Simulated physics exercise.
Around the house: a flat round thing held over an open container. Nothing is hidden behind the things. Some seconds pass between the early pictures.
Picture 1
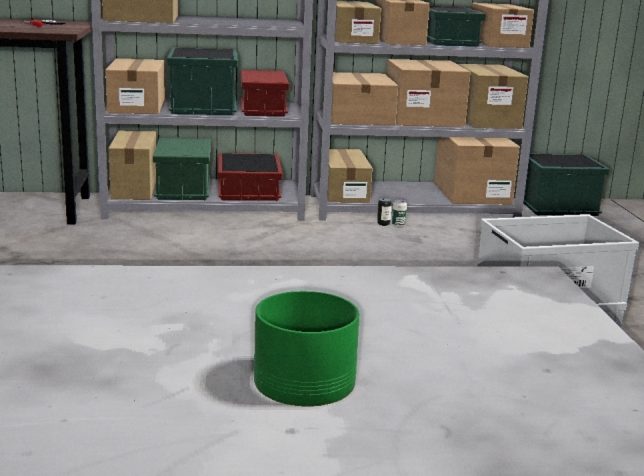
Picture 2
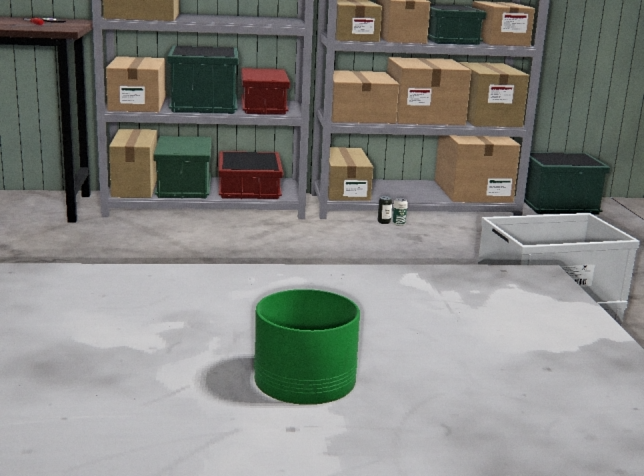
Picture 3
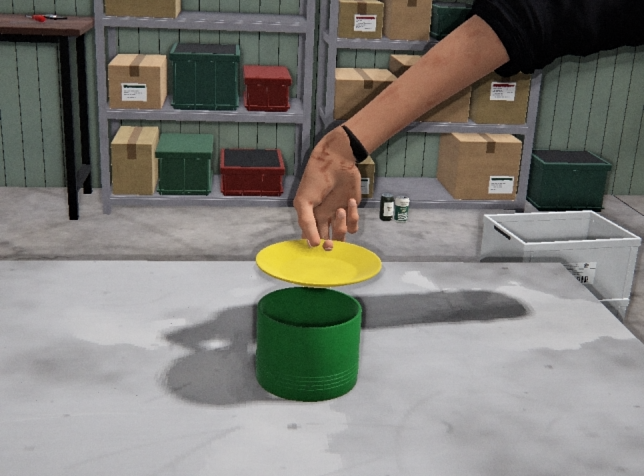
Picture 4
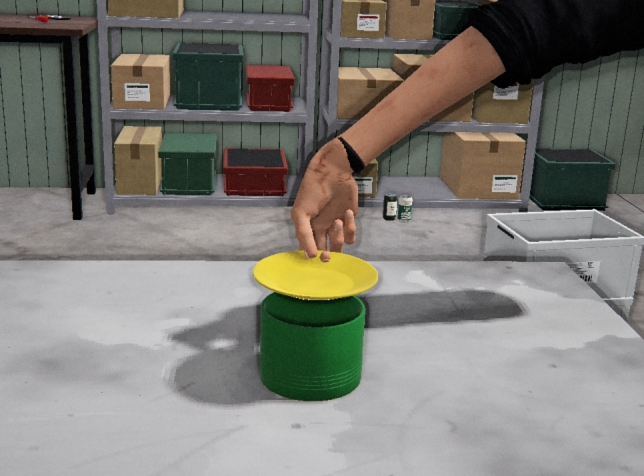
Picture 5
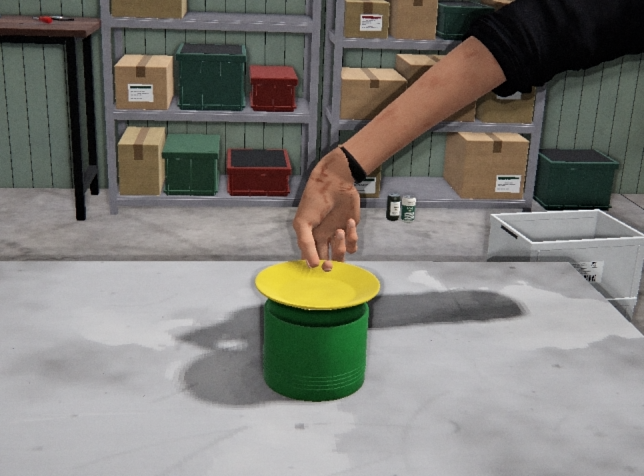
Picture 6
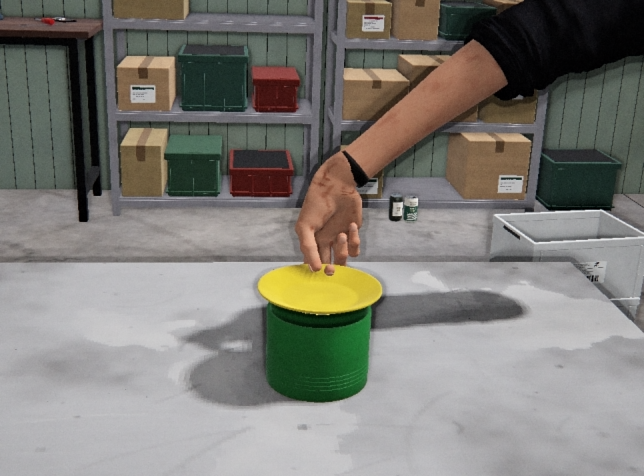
A yellow saucer, held by a hand reaching in from the right, came into view above an open green cup on a table and was lowered a short way onto its rim, the fingers still on it.
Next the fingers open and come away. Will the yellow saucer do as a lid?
The yellow saucer covers the opening.
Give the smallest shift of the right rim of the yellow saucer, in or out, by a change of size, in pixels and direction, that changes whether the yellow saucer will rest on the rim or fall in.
A shift of 12 pixels, going left.
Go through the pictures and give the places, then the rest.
The first frame shows cup (306, 346).
The second frame shows cup (307, 345).
The third frame shows still on the way; yellow saucer (319, 267); cup (308, 342).
The fourth frame shows still on the way; yellow saucer (315, 279); cup (312, 341).
The fifth frame shows still on the way; yellow saucer (317, 288); cup (315, 342).
The sixth frame shows in place, still held; yellow saucer (320, 292); cup (318, 342).
Then, 0.10 s later than the last frame, yellow saucer moving near (319, 300).
Then, 0.24 s later than the last frame, yellow saucer sitting on the rim near (319, 300).
When it is over, the yellow saucer works as a lid, near (319, 300).
